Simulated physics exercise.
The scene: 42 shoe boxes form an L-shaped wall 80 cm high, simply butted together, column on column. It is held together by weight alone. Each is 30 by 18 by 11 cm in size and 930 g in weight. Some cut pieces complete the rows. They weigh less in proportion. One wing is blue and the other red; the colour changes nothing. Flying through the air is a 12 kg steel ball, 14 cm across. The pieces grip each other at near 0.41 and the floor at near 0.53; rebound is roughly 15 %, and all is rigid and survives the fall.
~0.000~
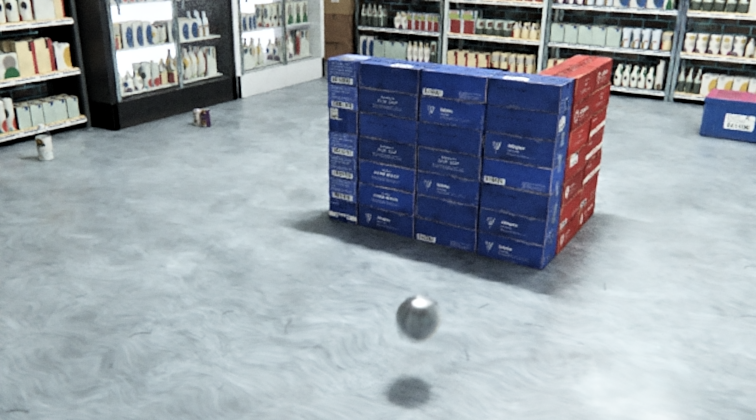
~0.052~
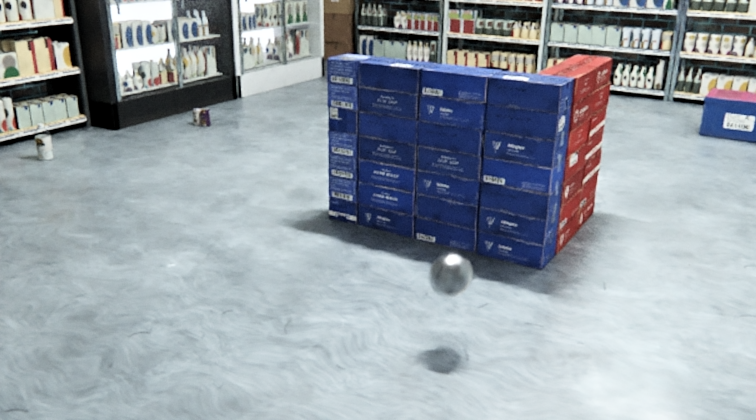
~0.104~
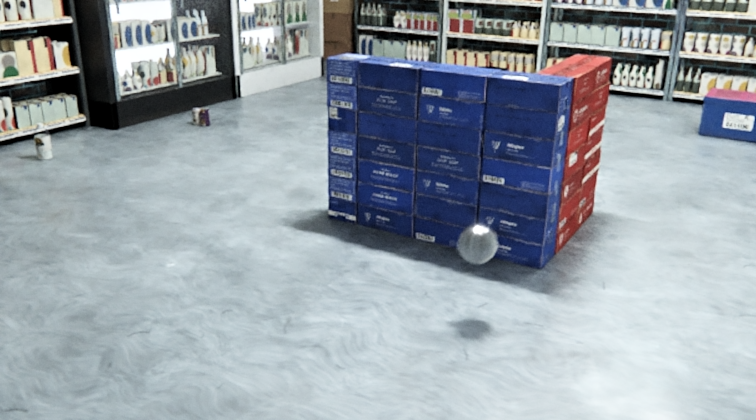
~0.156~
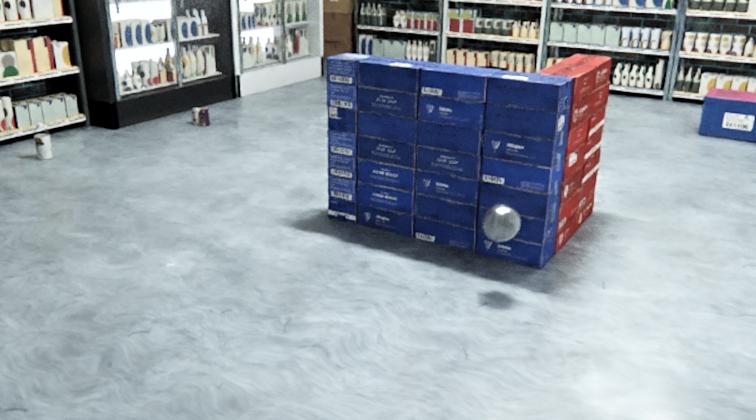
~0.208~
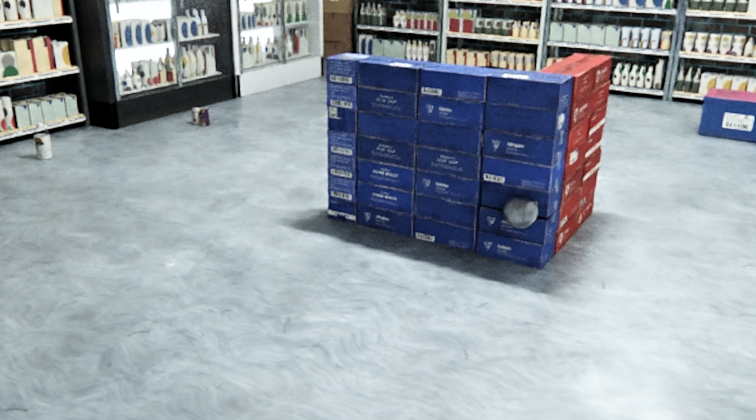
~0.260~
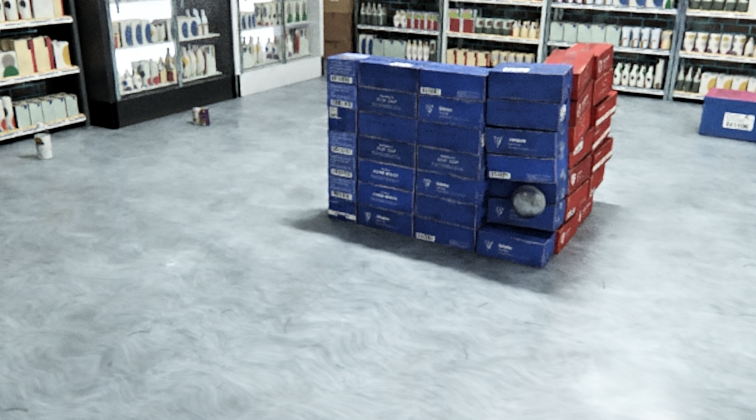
In a shop, a steel ball flies into a blue and red box wall, shifting several boxes.
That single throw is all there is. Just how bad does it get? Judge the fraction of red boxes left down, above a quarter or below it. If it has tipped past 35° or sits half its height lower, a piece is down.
The fraction is above a quarter.
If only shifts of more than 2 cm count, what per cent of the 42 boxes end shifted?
Shifted share: 45 %.
After 0.46 s, ball still moving; 6 of the 14 red boxes down (10 of 42 in all colours); top red box leaning 34°, 53 mm lower; top blue box leaning 21°, 9 cm lower.
After 0.94 s, ball still moving; 11 of the 14 red boxes down (15 of 42 in all colours); top red box leaning 62°, 29 cm lower; top blue box upside down.
At rest (3.7 s), ball rolling away; 11 of the 14 red boxes down (16 of 42 in all colours); top red box on its side; top blue box upside down. That is 79 per cent. As the last picture would show them, middles, top red box near (413, 201), top blue box near (491, 285).
